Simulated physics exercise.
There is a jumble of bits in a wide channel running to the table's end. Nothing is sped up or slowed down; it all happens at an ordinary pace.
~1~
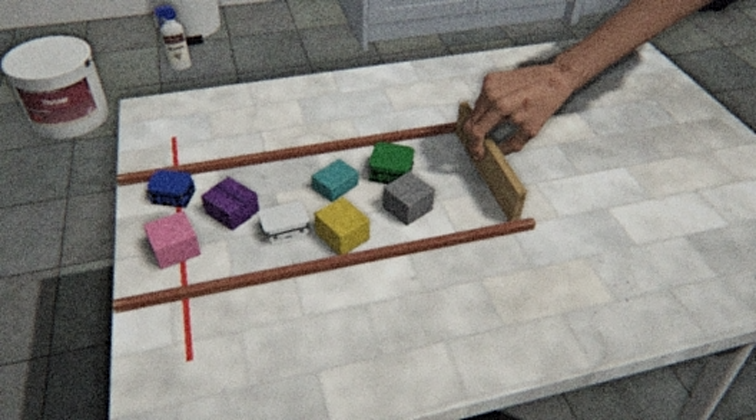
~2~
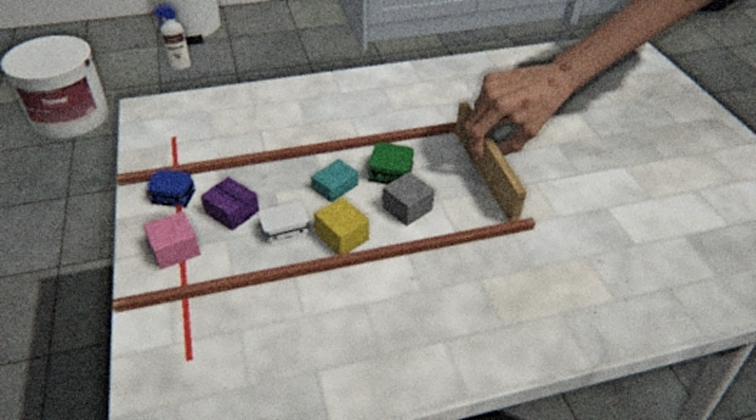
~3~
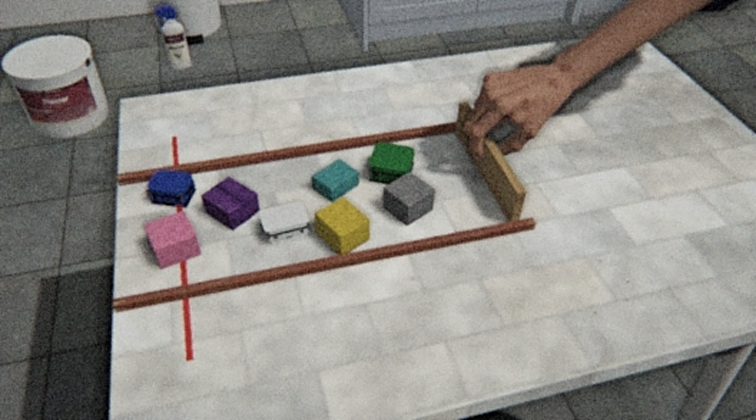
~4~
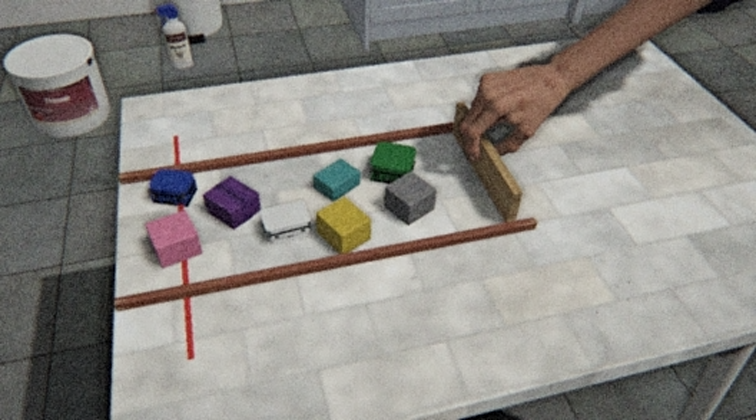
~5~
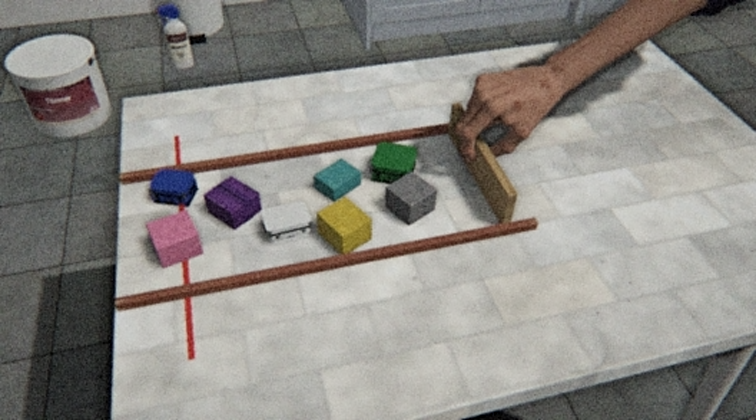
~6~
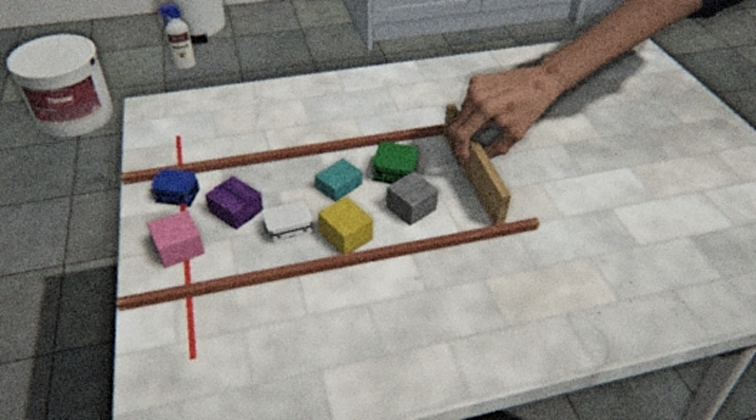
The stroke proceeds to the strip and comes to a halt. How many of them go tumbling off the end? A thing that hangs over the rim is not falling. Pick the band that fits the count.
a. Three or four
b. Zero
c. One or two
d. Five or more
Option a: Three or four.
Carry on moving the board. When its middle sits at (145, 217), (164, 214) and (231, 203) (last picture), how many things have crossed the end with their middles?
In order, that gives 5, then 5, then 0.
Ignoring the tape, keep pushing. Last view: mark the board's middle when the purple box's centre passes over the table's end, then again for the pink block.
The purple box gives roughly (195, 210), the pink block roughly (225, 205).
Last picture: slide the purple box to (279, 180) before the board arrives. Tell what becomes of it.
The purple box stays put.
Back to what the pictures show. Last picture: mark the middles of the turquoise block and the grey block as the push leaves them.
Roughly at (120, 195) and at (163, 233), in that order.
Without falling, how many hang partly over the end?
2 is the number.
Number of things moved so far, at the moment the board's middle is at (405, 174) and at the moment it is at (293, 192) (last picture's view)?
Moved so far: 3, then 7.
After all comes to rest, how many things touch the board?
Result: 3 in all.
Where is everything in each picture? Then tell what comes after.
In the first picture, pink block (172, 240); blue case (172, 190); purple box (231, 203); board (488, 159); tape (181, 229).
In the second picture, blue case (172, 189); board (487, 159).
In the third picture, purple box (231, 203); green case (392, 165).
In the fourth picture, pink block (174, 239); turquoise block (337, 180).
In the fifth picture, blue case (174, 188); grey block (411, 198).
In the sixth picture, pink block (177, 239); blue case (176, 188); purple box (235, 202); board (474, 162); tape (184, 228).
Soon after, none off yet; pink block at rest near (177, 239); blue case at rest near (176, 188); purple box at rest near (235, 202).
Then, none off yet; pink block at rest near (177, 239); blue case at rest near (176, 188); purple box moved a little near (214, 211).
Further on, none off yet; pink block moved about its own width near (128, 255); blue case moved about its own width near (132, 188); purple box moved well along near (150, 219).
By the end, the number that fall off is three or four; fallen, purple box, blue case and pink block.
